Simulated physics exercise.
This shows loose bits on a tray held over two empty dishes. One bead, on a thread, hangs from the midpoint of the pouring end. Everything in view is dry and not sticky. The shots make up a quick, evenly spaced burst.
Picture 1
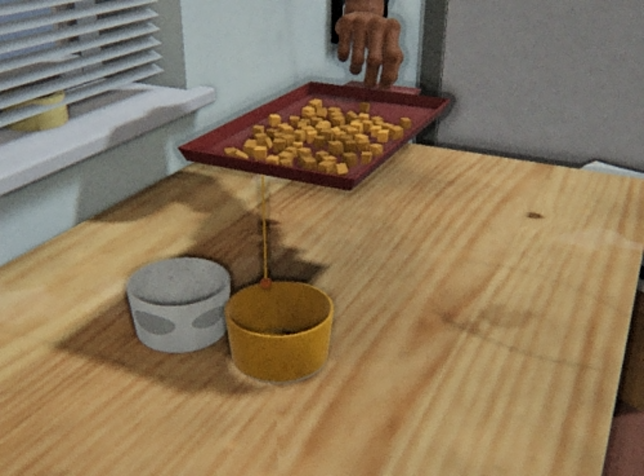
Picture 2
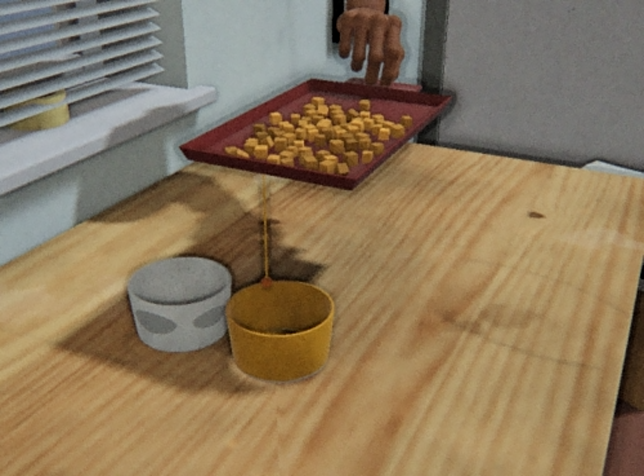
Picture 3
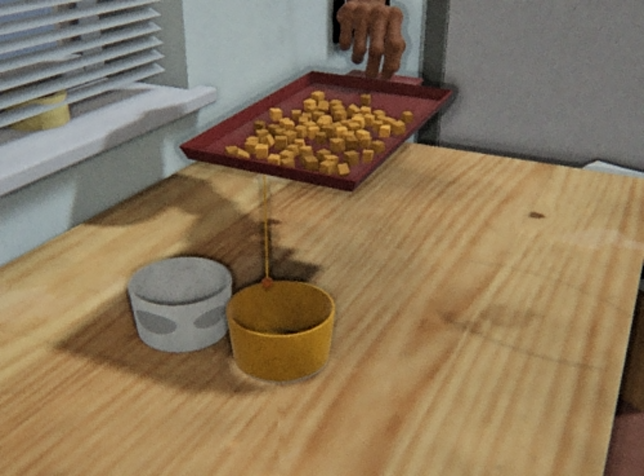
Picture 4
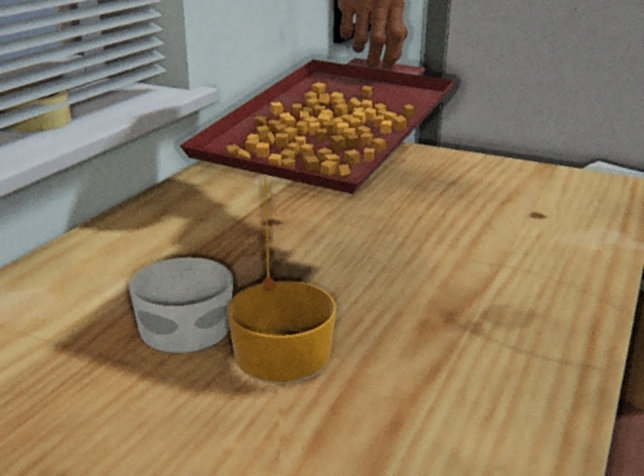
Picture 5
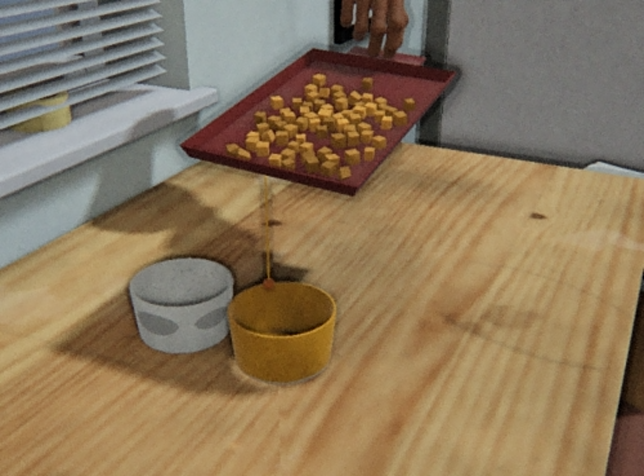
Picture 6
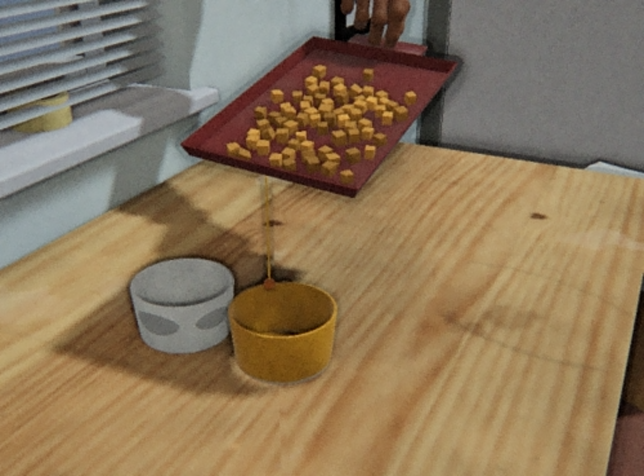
In this clip, a hand at the far end of a red tray of small golden cubes gradually raises that end above a grey dish and a yellow dish on a wooden table, while the cubes barely shift.
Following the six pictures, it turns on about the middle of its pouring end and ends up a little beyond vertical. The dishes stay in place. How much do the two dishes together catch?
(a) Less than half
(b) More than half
Less than half.
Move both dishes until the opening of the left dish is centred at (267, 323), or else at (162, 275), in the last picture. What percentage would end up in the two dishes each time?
Trial 1 around 70 percent, trial 2 around 10 percent.
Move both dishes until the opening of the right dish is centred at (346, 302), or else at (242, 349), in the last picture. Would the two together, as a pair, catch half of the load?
For the two tries in order: Not as much as half, not as much as half.
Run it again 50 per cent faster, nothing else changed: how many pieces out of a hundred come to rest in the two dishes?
I'd put it at some 40 per cent.
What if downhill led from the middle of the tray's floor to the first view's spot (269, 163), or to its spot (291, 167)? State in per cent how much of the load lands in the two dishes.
Shares: About 50 in a hundred, then about 30 in a hundred.
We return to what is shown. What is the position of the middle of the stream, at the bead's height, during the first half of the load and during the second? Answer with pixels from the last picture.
Early half: (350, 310); late half: (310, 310).
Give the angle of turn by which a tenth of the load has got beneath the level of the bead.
Angle: Approx. 95 degrees.
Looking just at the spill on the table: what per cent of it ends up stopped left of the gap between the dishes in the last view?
It works out at some 0 percent.
Soon after the last picture, tray tipped steeply; nearly all on the tray; a stray few in the air.
A little later, tray tipped right over; nearly all on the tray; a stray few outside both; a stray few in the air.
Later still, tray tipped past a quarter turn; about a third in the right dish; about two thirds outside both.
At rest, tray tipped past a quarter turn; about a third in the right dish; none in the left dish; about two thirds outside both.
